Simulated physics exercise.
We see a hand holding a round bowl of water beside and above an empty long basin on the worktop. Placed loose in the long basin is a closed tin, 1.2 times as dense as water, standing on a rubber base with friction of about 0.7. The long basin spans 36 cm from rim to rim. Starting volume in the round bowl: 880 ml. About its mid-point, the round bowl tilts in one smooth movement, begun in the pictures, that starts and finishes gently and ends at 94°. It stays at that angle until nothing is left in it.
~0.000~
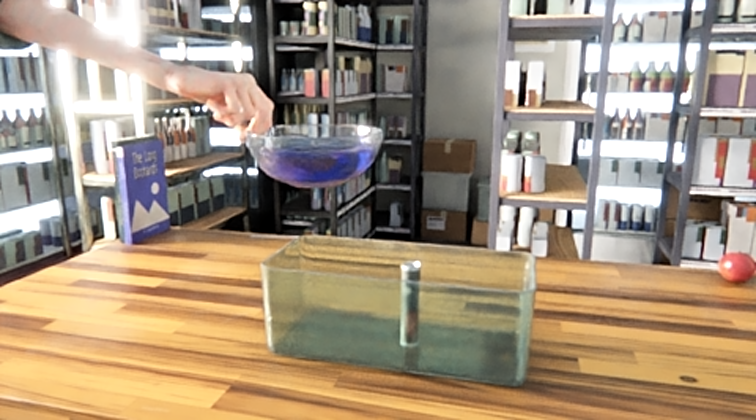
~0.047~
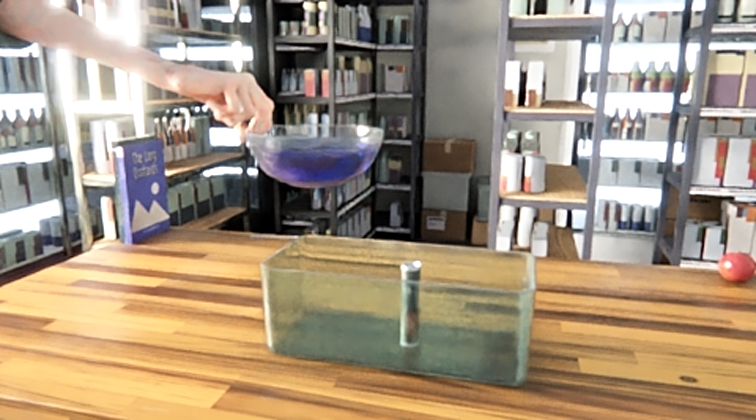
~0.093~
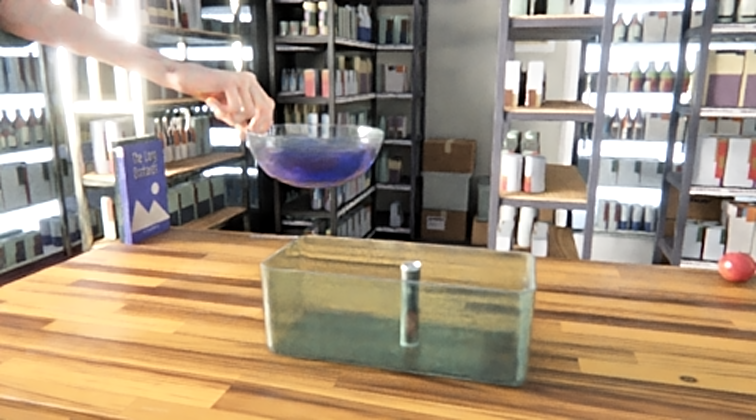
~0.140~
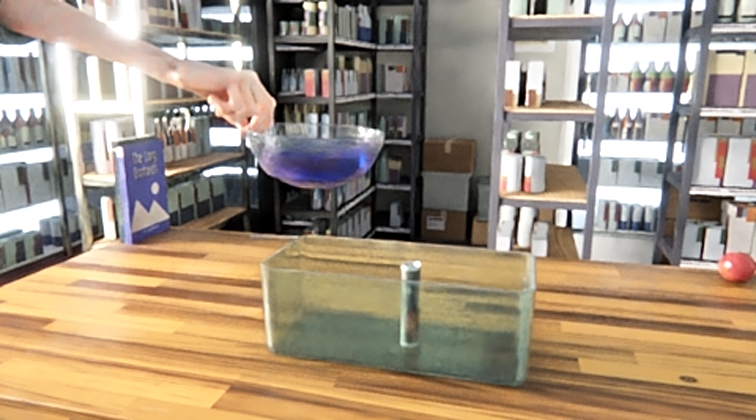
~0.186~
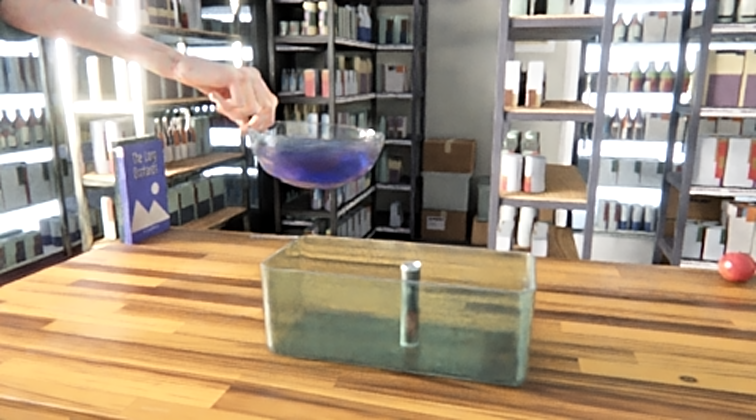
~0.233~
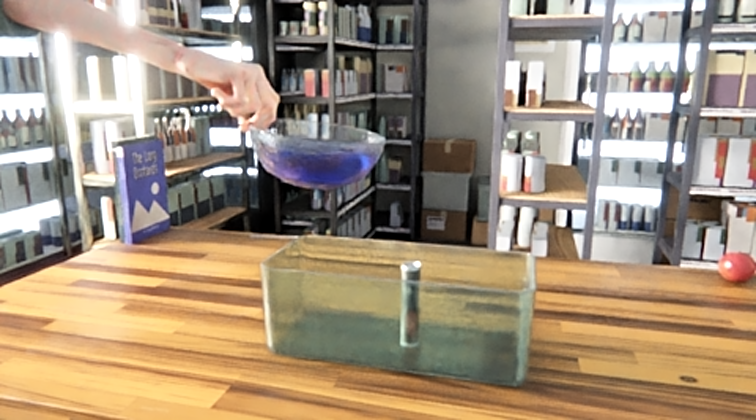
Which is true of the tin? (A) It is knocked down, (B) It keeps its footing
(B) It keeps its footing.
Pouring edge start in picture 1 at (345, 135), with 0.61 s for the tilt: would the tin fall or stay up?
Then it tips over.
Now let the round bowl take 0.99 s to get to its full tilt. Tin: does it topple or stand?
In that case the tin stays vertical.
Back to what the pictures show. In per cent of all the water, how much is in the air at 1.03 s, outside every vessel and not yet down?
9 per cent, roughly.
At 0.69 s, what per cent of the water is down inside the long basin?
I'd estimate some 12 percent of the liquid.
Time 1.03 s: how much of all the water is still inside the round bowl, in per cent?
Close to 5 in a hundred.
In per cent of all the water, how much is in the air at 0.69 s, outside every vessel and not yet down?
34 %.
By 0.69 s the tilt is 54° and 54 per cent is still to pour; the tin stands where it began.
By 1.03 s the tilt is 86° and 5 per cent is still to pour; the tin stands where it began.
By 1.38 s the tilt is 94° and 0 per cent is still to pour; the tin stands where it began.
By 1.76 s the tilt is 94° and 0 per cent is still to pour; the tin stands where it began.
At rest the tin stands where it began.
